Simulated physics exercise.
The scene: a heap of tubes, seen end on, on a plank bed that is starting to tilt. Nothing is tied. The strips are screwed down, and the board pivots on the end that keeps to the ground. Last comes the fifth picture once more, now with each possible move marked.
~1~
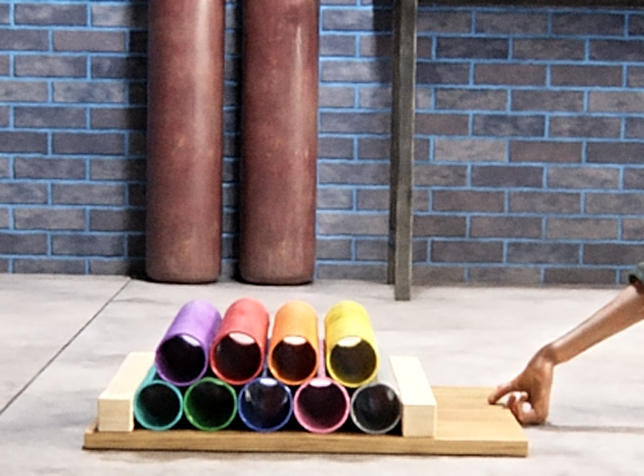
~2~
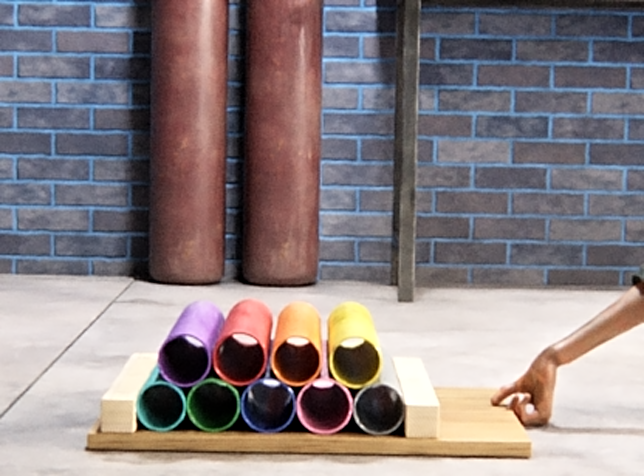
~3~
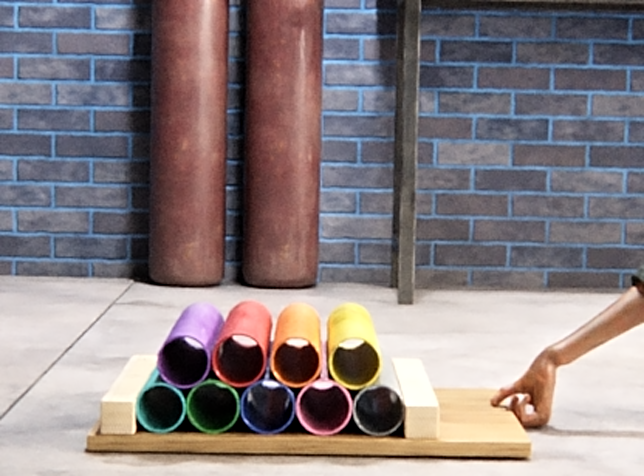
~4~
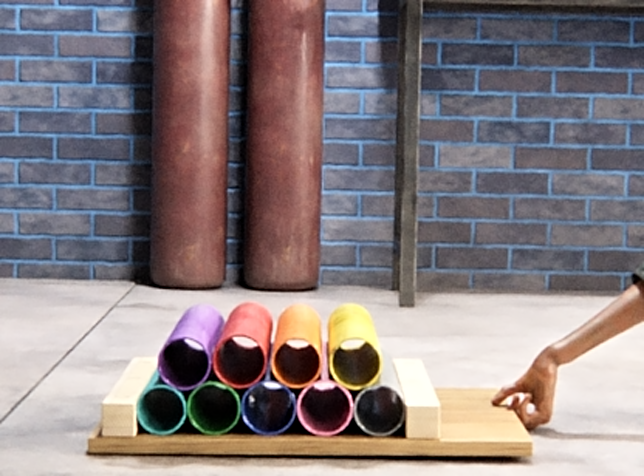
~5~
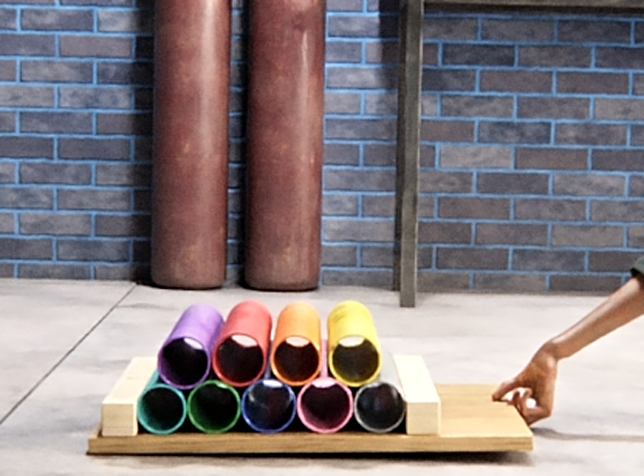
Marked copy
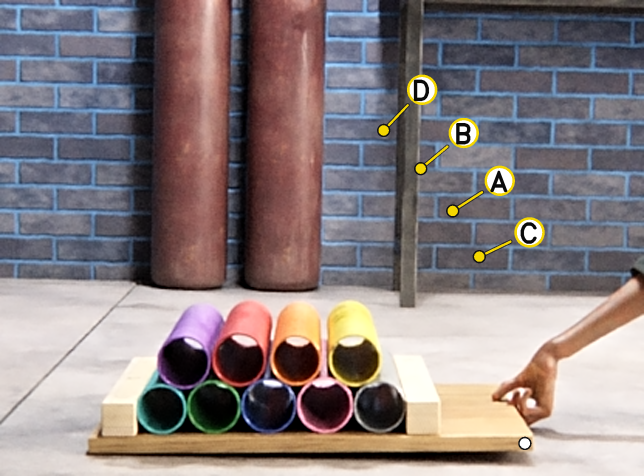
On a concrete floor before a blue-jointed brick wall, colourful tubes sit in two rows between pale strips on a wooden board, four above five. A hand at the right keeps its fingers by the board's end. The view shifts very slightly, while the tubes, board and hand show almost no movement.
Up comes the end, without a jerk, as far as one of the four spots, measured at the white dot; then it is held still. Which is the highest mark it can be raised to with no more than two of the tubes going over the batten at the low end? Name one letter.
It can be raised to C.
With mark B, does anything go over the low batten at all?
Yes.
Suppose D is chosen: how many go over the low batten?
At D the number is four.
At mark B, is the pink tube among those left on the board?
Yes, with B.
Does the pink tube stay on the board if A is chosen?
The pink tube: Yes.
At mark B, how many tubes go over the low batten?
It comes to four.
On the copy, A at (453, 211); B at (421, 169); C at (479, 257); D at (383, 130); the white dot at (525, 444).
On C. First, board at 16°.
Then, board at 27°.
Finally, board at 27°, one over the low batten (purple).
By contrast, A four over the low batten (red, yellow, purple, orange); B four over the low batten (red, yellow, purple, orange); D four over the low batten (red, yellow, purple, orange).
